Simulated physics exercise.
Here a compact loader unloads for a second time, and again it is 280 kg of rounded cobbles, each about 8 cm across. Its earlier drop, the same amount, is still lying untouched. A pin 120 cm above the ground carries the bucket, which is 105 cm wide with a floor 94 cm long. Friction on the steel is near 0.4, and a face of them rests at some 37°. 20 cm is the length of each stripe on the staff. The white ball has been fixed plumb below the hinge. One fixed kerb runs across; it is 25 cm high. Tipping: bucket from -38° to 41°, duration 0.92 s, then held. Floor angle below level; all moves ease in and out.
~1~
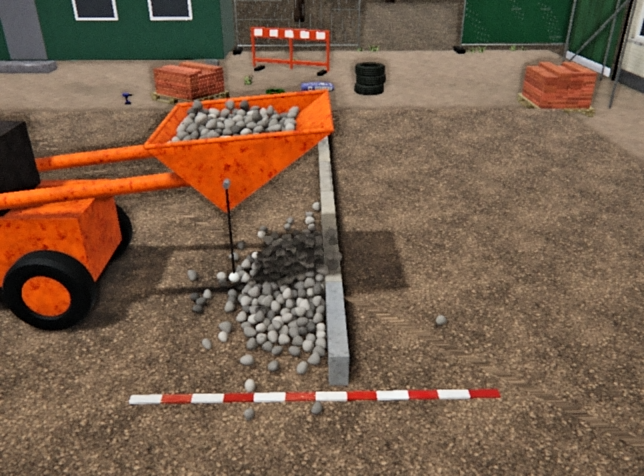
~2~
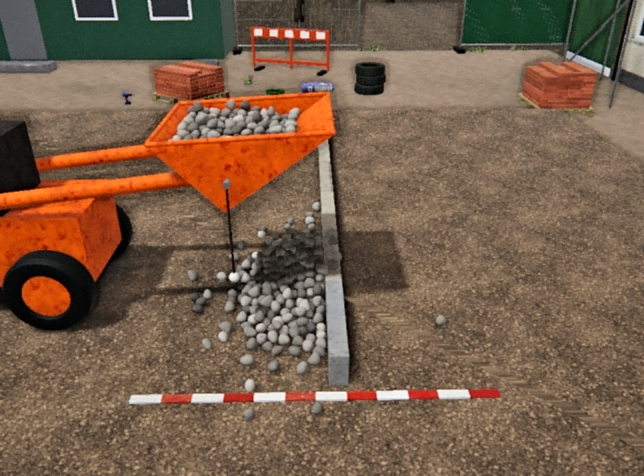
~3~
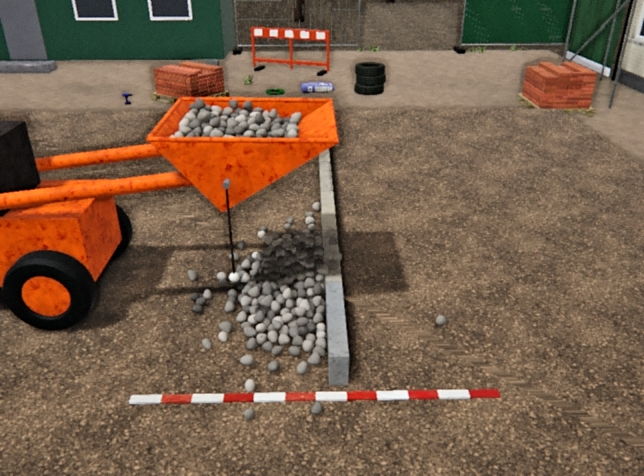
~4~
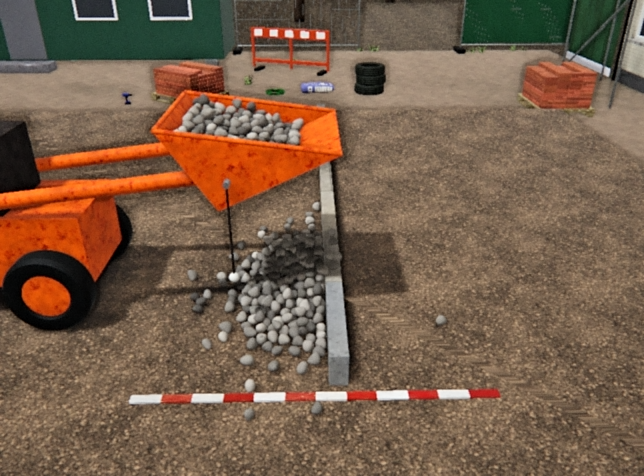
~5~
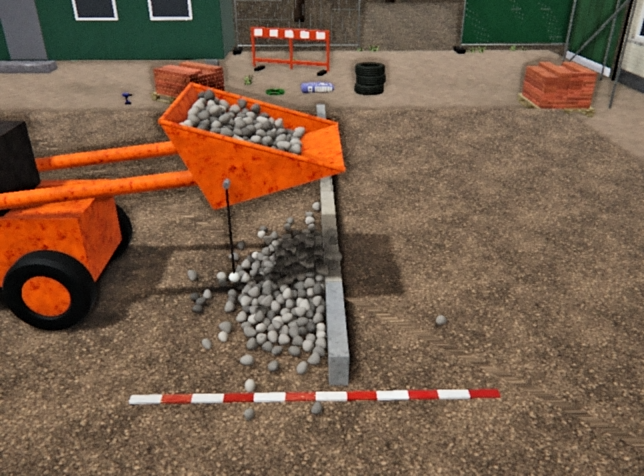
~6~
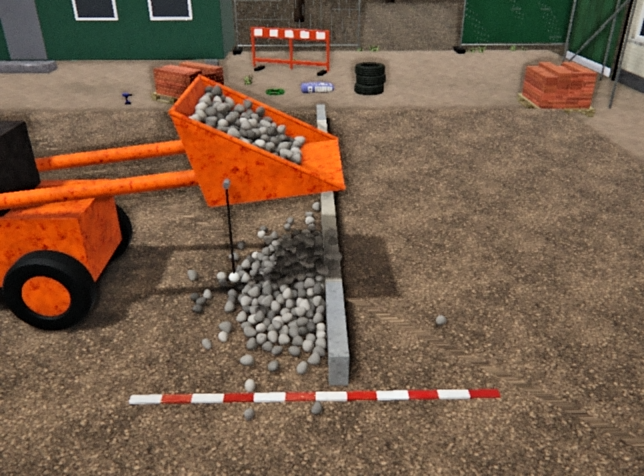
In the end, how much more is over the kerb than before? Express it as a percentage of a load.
By the end about 75 per cent more lies there.
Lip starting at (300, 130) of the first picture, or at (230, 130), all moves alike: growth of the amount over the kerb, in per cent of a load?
35 % and 0 %.
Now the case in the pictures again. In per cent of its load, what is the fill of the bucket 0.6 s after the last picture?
That works out to about 75 %.
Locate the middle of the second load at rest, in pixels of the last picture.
Centre: Approx. (375, 282).
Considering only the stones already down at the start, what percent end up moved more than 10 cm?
Close to 0 in a hundred of them.
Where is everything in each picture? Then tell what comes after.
In the first frame, the bucket is at -38°, its lip at (333, 130); the top of the load is at (232, 112). The earlier load is highest near (323, 255), 30 cm above ground level, 100 % on this side of the kerb.
The second frame shows lip at (334, 133), floor tilted -36°, highest stones at (225, 112).
The third frame shows lip at (338, 141), floor tilted -32°, highest stones at (217, 112).
The fourth frame shows lip at (342, 154), floor tilted -25°, highest stones at (205, 109).
The fifth frame shows lip at (344, 170), floor tilted -17°, highest stones at (205, 105).
The sixth frame shows lip at (344, 188), floor tilted -7°, highest stones at (212, 100).
Then, 0.3 s after the last picture the floor is at 29°; in per cent of one load, 100 in the bucket, 100 on this side of the kerb; the foremost stones are at (343, 266).
Then, 0.6 s after the last picture the floor is at 41°; in per cent of one load, 76 in the bucket, 123 on this side of the kerb, 1 over the kerb; the foremost stones are at (352, 254).
Then, 1.0 s after the last picture the floor is at 41°; in per cent of one load, 15 in the bucket, 138 on this side of the kerb, 47 over the kerb; the foremost stones are at (422, 286).
Then, 3.6 s after the last picture the floor is at 41°; in per cent of one load, 0 in the bucket, 125 on this side of the kerb, 75 over the kerb; the foremost stones are at (556, 285). Net gain over the kerb, 75.
